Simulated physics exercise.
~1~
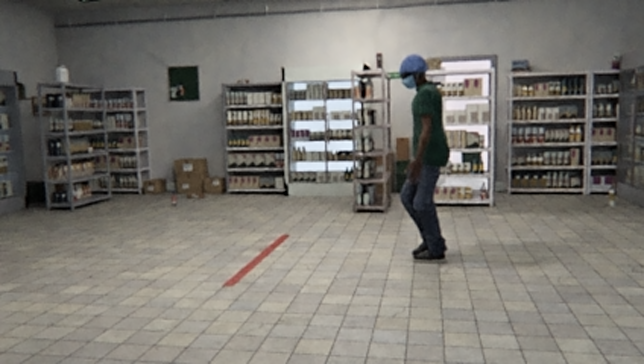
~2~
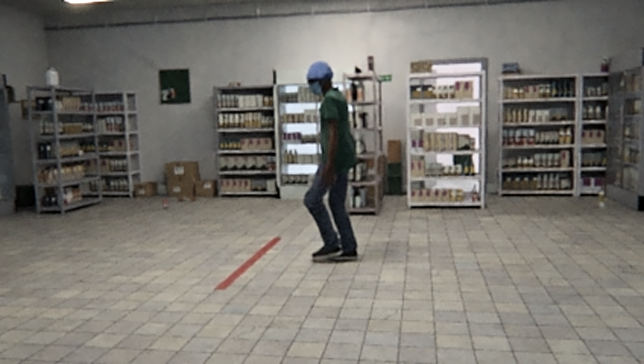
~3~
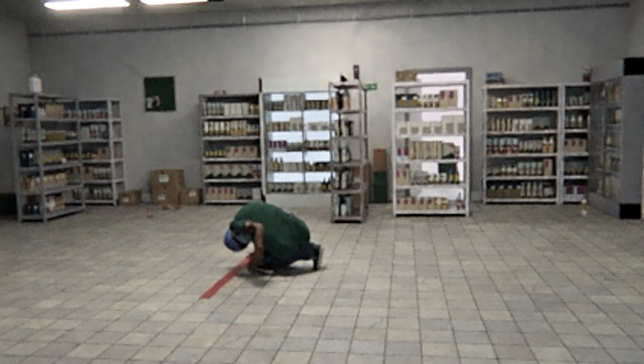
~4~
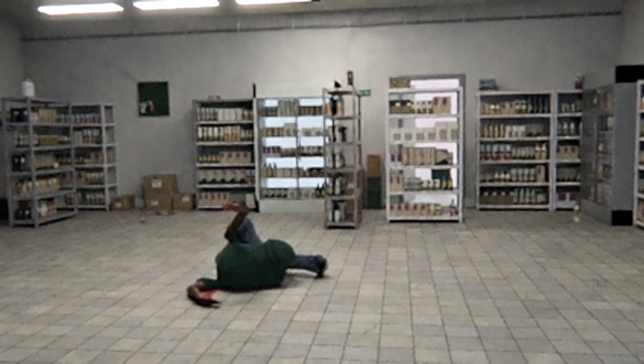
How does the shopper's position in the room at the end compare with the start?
At the start the shopper is upright towards the right of the view, and by the end the shopper is farther left and lower, down on the tiled floor.
